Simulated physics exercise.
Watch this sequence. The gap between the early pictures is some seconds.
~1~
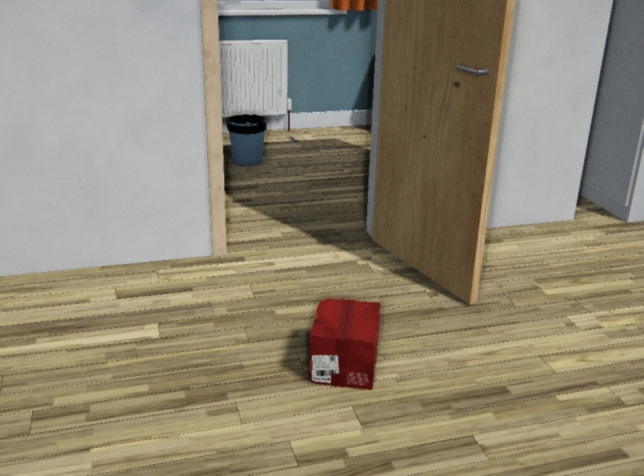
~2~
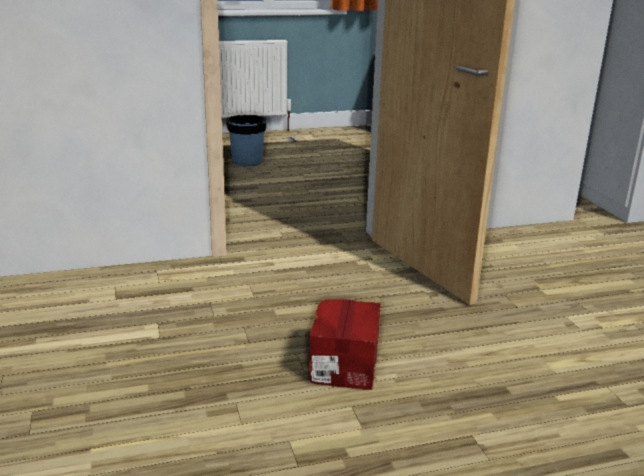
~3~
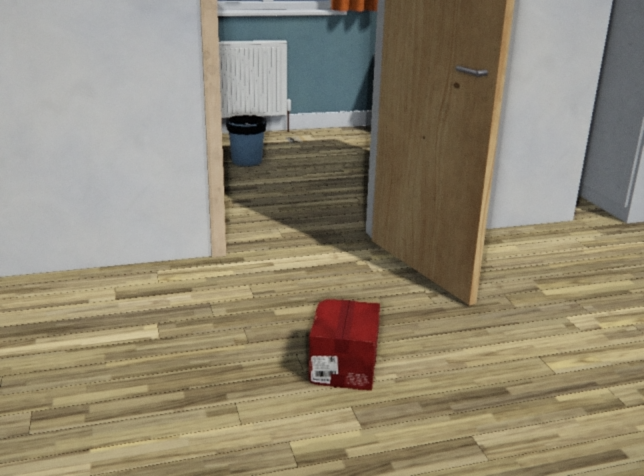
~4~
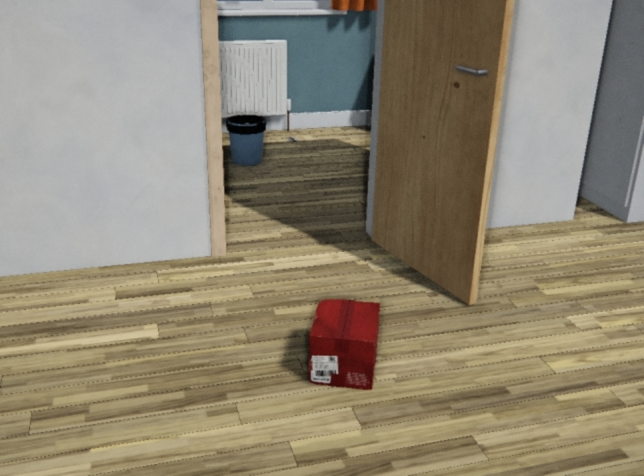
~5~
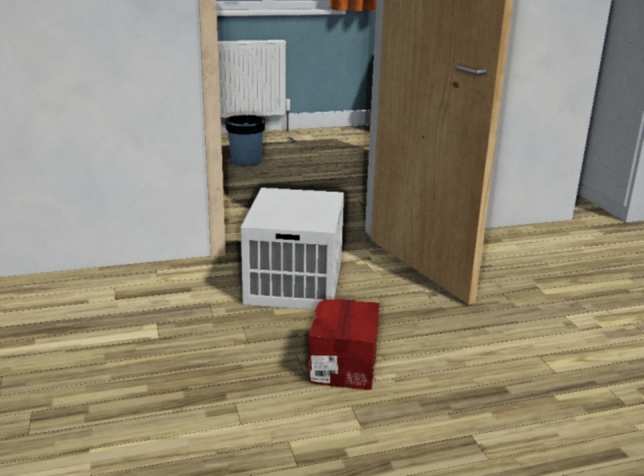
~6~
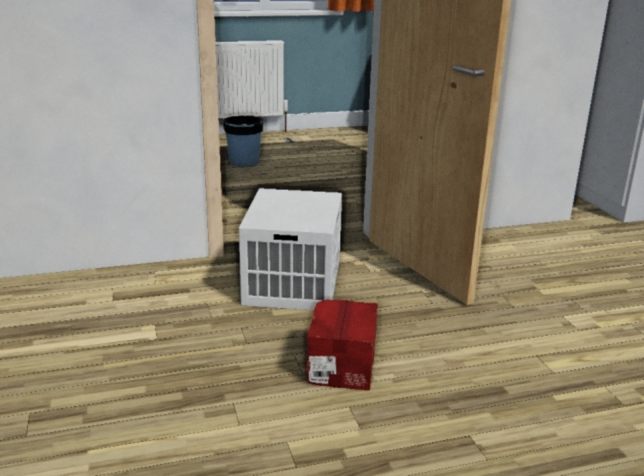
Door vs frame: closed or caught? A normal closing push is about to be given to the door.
The opening stays partly uncovered.
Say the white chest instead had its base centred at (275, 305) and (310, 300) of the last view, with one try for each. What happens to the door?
First, it gets caught partway; second, it gets caught partway.
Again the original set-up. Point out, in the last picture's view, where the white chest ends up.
The object ends up somewhere near (280, 244).
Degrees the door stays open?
About 50°.
Then, 0.50 s past the last view, open by 91°.
Then, 0.80 s past the last view, open by 72°.
Then, 1.00 s past the last view, open by 57°.
Then, 1.20 s past the last view, open by 52°; white chest displaced a little near (283, 245).
Finally, open by 50°; both still in place. Final places as the last picture's camera would see them, white chest near (280, 244).
